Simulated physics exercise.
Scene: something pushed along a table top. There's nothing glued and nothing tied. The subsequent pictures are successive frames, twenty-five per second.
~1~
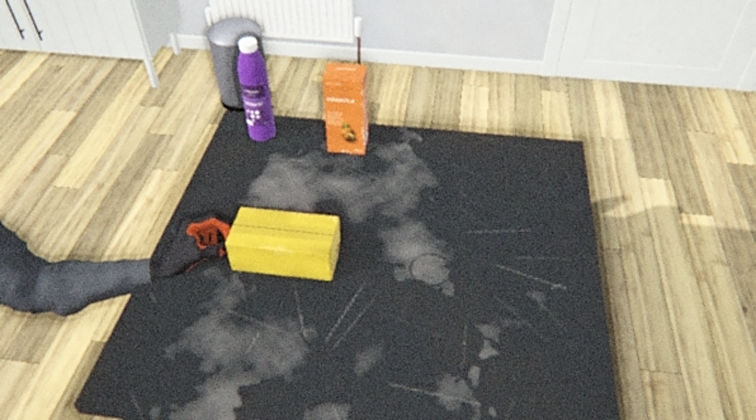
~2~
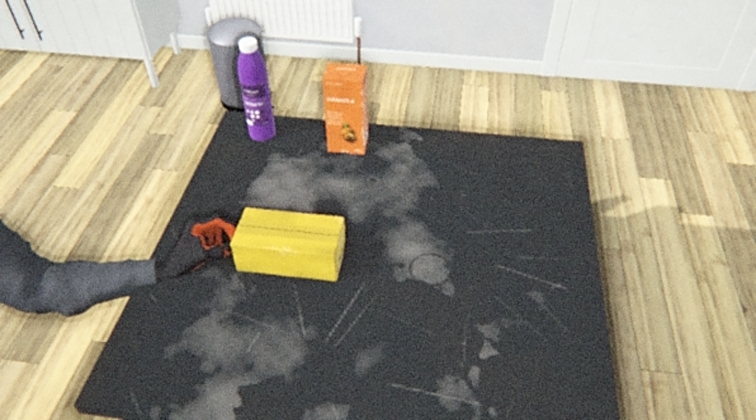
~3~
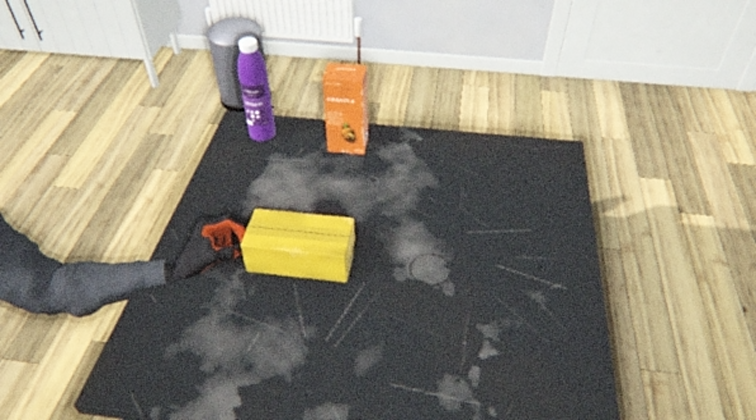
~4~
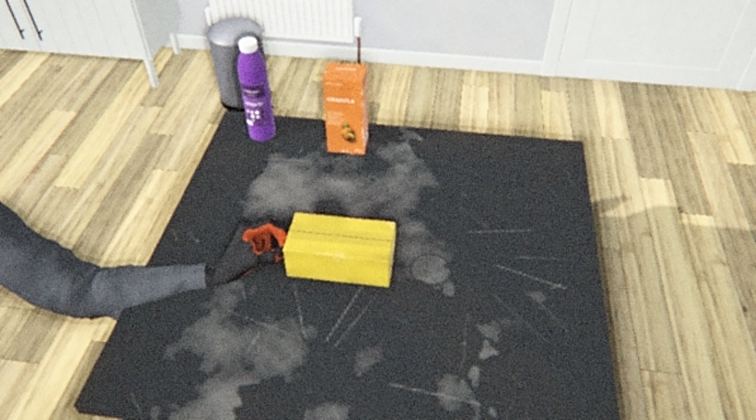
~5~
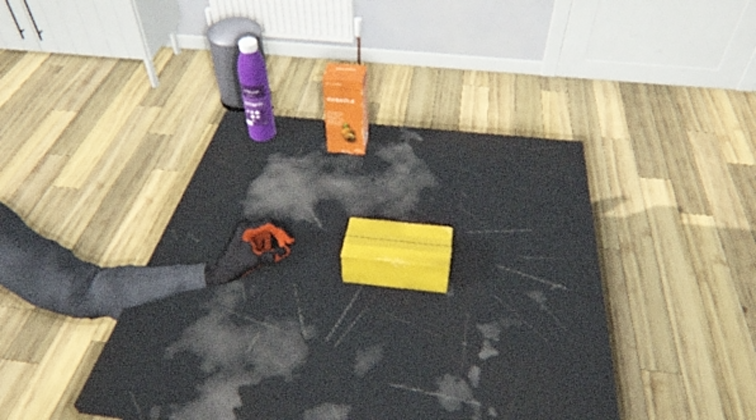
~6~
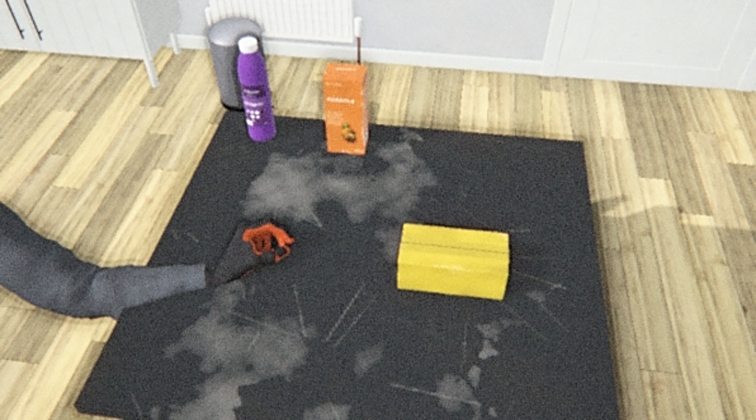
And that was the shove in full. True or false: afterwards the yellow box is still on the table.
False.
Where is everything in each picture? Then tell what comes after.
Under the hand; yellow box (285, 243), in the first picture.
Under the hand; yellow box (290, 244), in the second picture.
Under the hand; yellow box (300, 245), in the third picture.
Yellow box (341, 249), in the fourth picture.
Yellow box (398, 255) shifted a little, in the fifth picture.
Yellow box (453, 261) shifted about its own width, in the sixth picture.
Then, 0.20 s on from there, yellow box now off the table.
Then, 0.40 s on from there, things are still on the move.
Then, 0.60 s on from there, as before.
In the end, off the table, yellow box.
